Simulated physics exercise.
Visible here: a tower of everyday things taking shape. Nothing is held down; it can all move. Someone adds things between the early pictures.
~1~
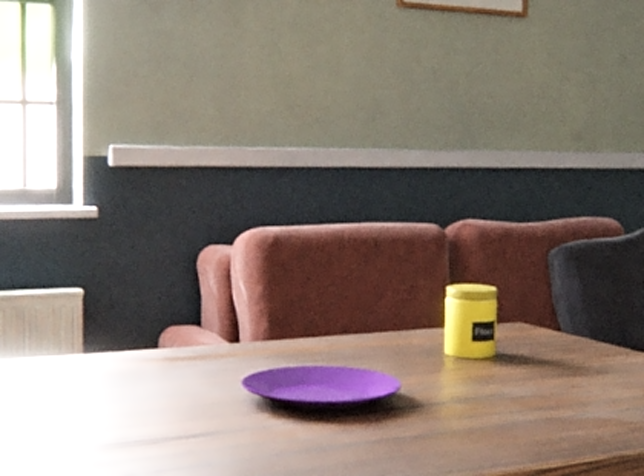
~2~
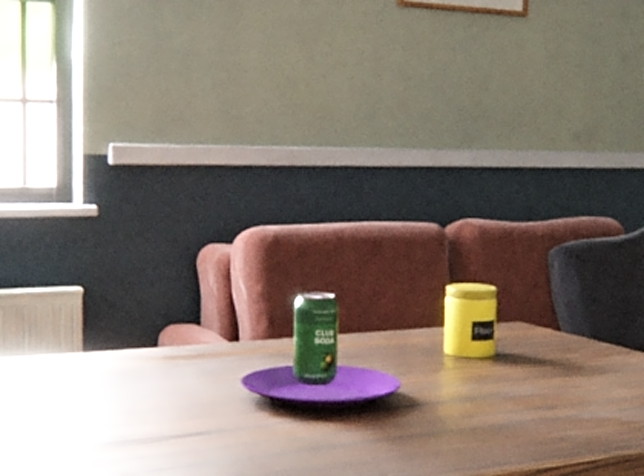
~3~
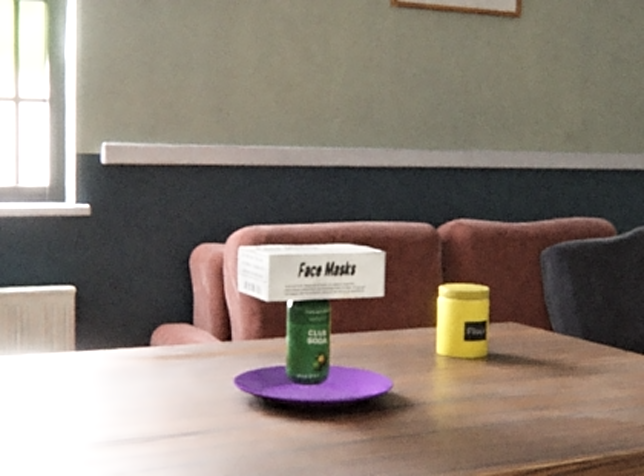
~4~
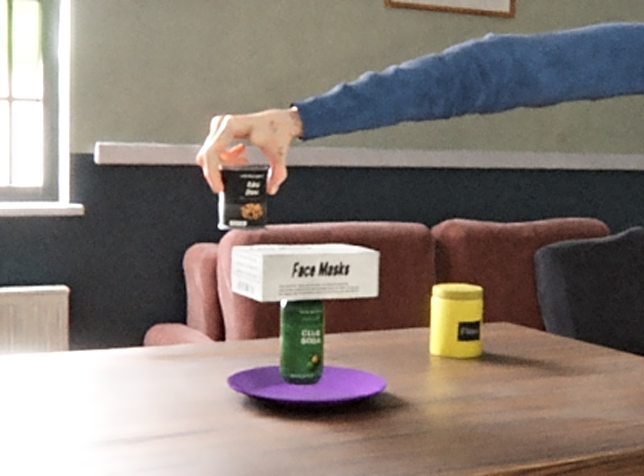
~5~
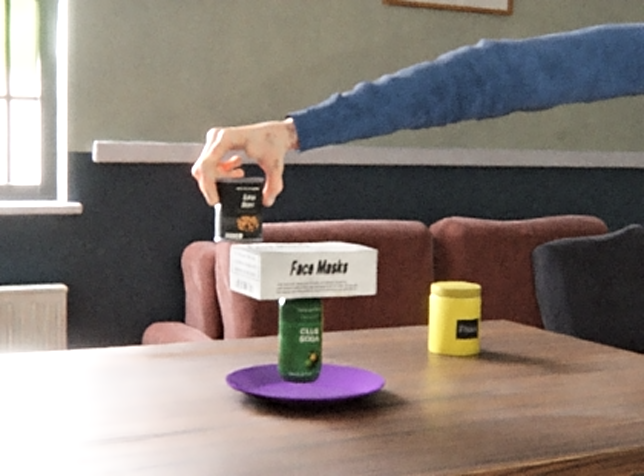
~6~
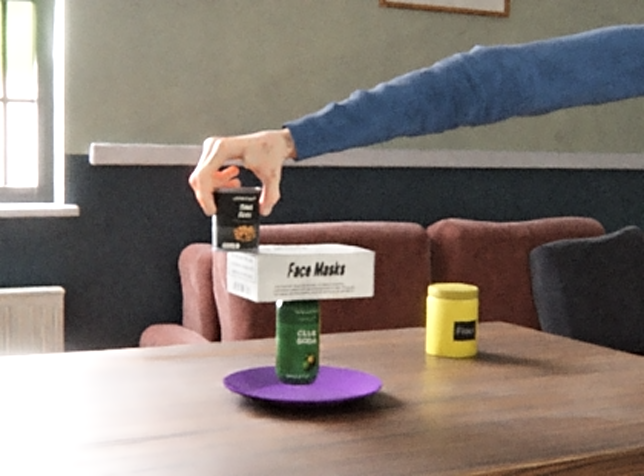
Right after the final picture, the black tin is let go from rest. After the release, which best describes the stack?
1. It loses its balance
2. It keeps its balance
(1) It loses its balance.
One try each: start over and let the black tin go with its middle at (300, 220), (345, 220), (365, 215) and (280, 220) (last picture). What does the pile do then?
Try one: It stands firm; try two: It topples; try three: It topples; try four: It stands firm.
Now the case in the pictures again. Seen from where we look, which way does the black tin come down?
Pretty clearly in the leftward direction.
Then, 0.40 s after the last picture, black tin now fallen; white box tipped 45° from how it was.
Then, 0.50 s after the last picture, white box now fallen.
Then, 0.70 s after the last picture, things are still on the move.
Then, 1.30 s after the last picture, black tin resting near (66, 394).
At rest, fallen, black tin and white box; the other 3 in place. Seen from the same camera at the end, black tin near (66, 394). The pile gives way.
